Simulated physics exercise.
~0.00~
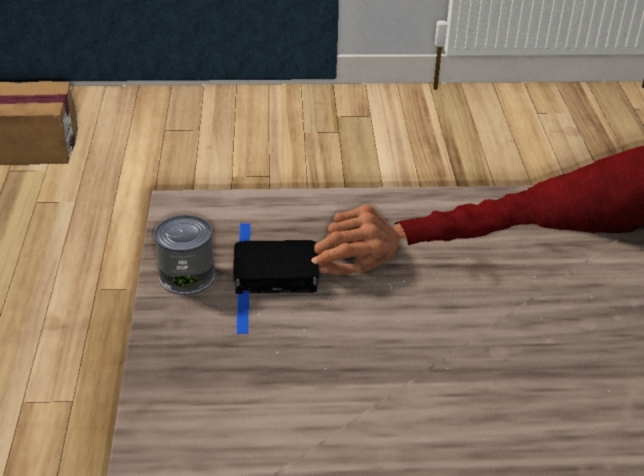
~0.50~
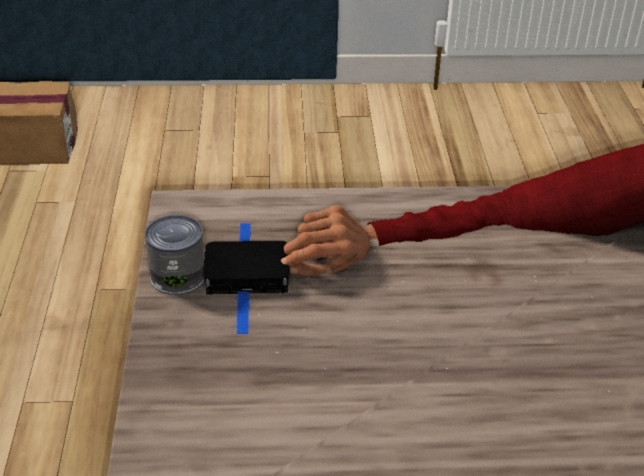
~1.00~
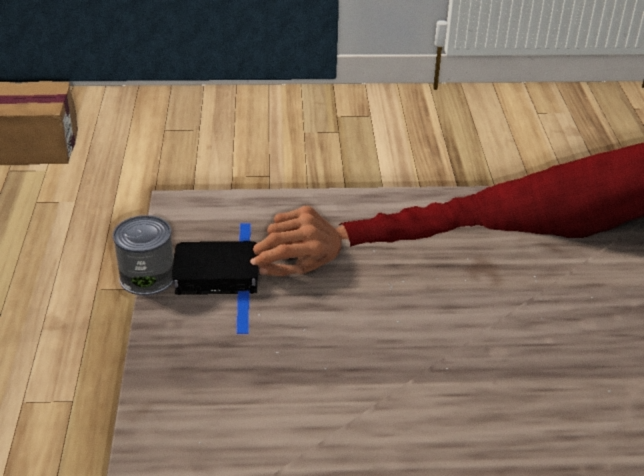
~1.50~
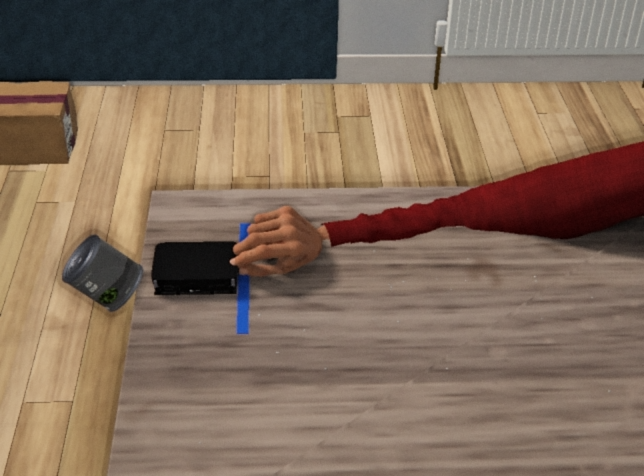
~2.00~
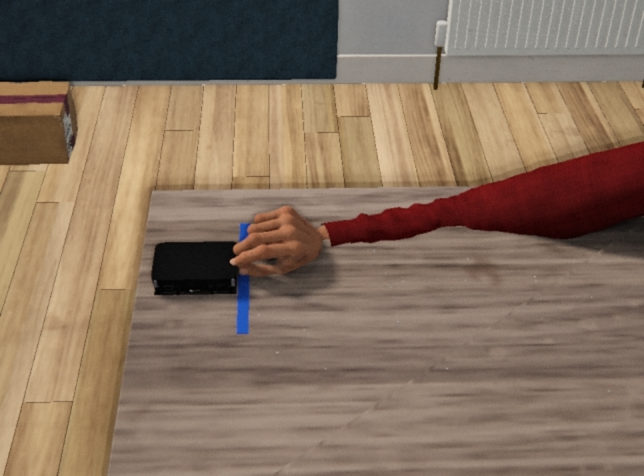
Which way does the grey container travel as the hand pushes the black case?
The grey container moves to the left, toward the near end of the table and then over its left edge.
A hand in a red sleeve slowly pushed a black case left across a table, driving a grey container ahead of it until the container tipped over the edge and fell out of sight, leaving the case still on the tabletop.
